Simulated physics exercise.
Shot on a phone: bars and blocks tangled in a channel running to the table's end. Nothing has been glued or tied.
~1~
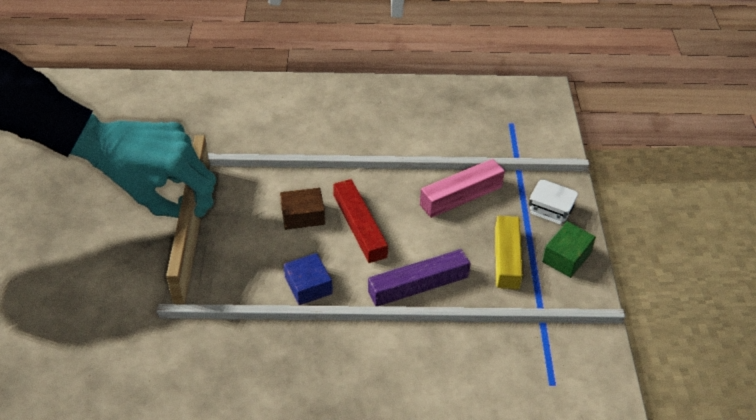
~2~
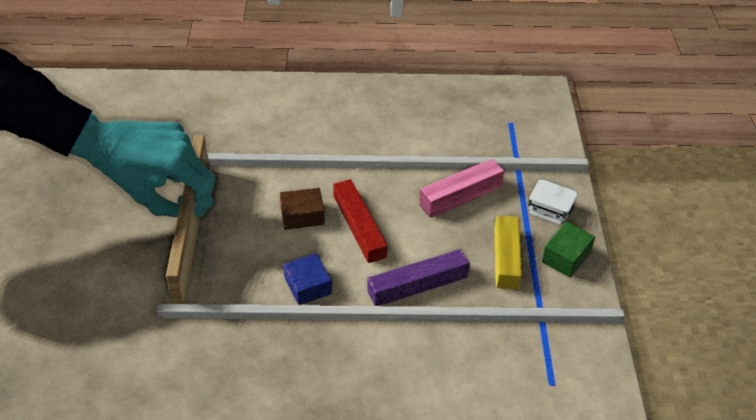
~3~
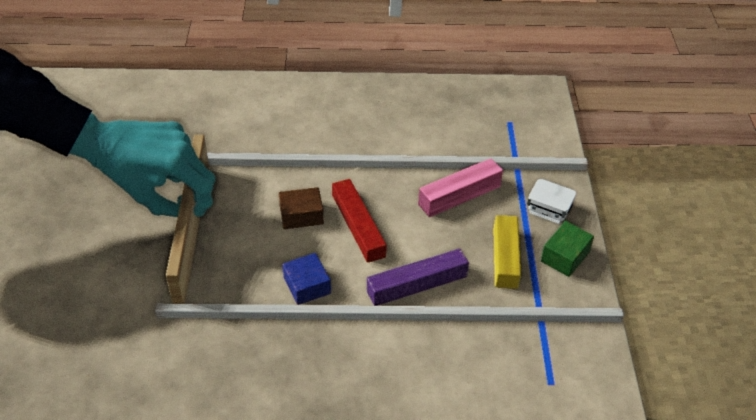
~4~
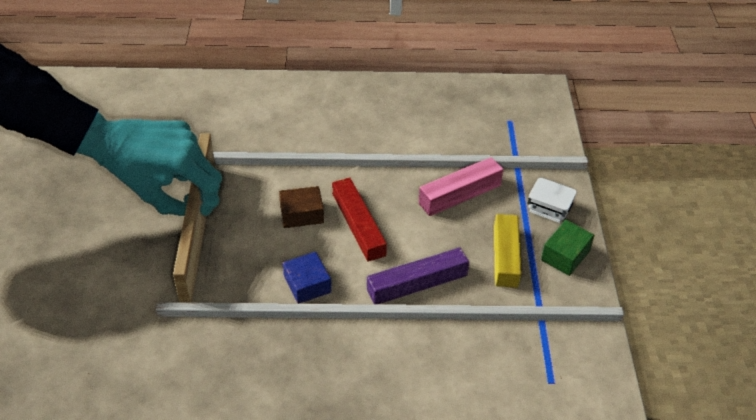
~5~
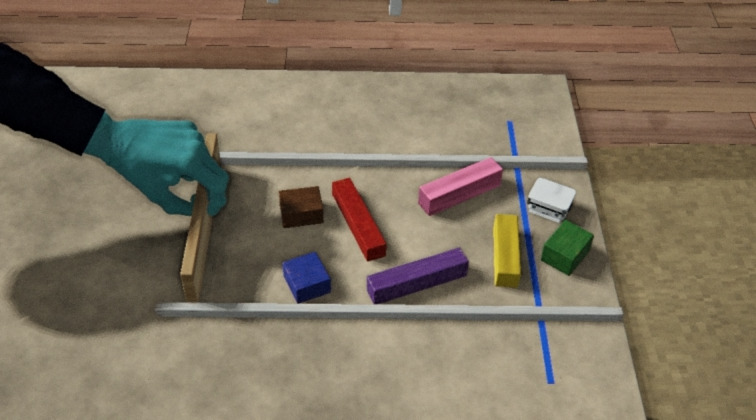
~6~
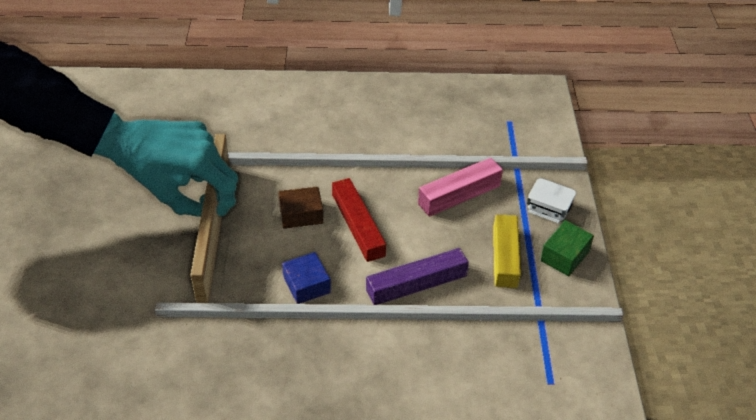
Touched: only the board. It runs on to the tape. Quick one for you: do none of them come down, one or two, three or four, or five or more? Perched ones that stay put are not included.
Three or four of them come down.
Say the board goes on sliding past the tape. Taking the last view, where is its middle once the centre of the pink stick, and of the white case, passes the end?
First it's close to (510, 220), next close to (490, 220).
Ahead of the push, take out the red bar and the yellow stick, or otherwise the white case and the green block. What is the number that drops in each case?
0 in the first case and 2 in the second.
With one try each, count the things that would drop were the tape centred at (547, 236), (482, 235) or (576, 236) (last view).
5, 1, 6.
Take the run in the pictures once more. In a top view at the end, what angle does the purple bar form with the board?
Roughly 30°.
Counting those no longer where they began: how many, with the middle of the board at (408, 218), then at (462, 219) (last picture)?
The counts are 7 and 8.
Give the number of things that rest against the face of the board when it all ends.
Number in contact with it: 2.
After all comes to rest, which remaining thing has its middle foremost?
Purple bar.
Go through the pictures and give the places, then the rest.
Green block (569, 249); white case (552, 203); yellow stick (508, 252); board (190, 217); tape (529, 237), in the first frame.
White case (552, 203); board (190, 216), in the second frame.
Yellow stick (507, 251); red bar (358, 219), in the third frame.
Green block (568, 248); blue block (307, 277), in the fourth frame.
White case (551, 201); pink stick (461, 186), in the fifth frame.
Green block (567, 248); white case (550, 201); yellow stick (506, 250); board (212, 215); tape (528, 236), in the sixth frame.
Soon after, none off yet; green block at rest near (567, 248); white case at rest near (550, 201); yellow stick at rest near (506, 250).
Then, none off yet; green block moved about its own width near (594, 236); white case moving near (556, 204); yellow stick moved about its own width near (552, 238).
At rest, the number that fall off is three or four; fallen, pink stick, yellow stick, white case and green block.
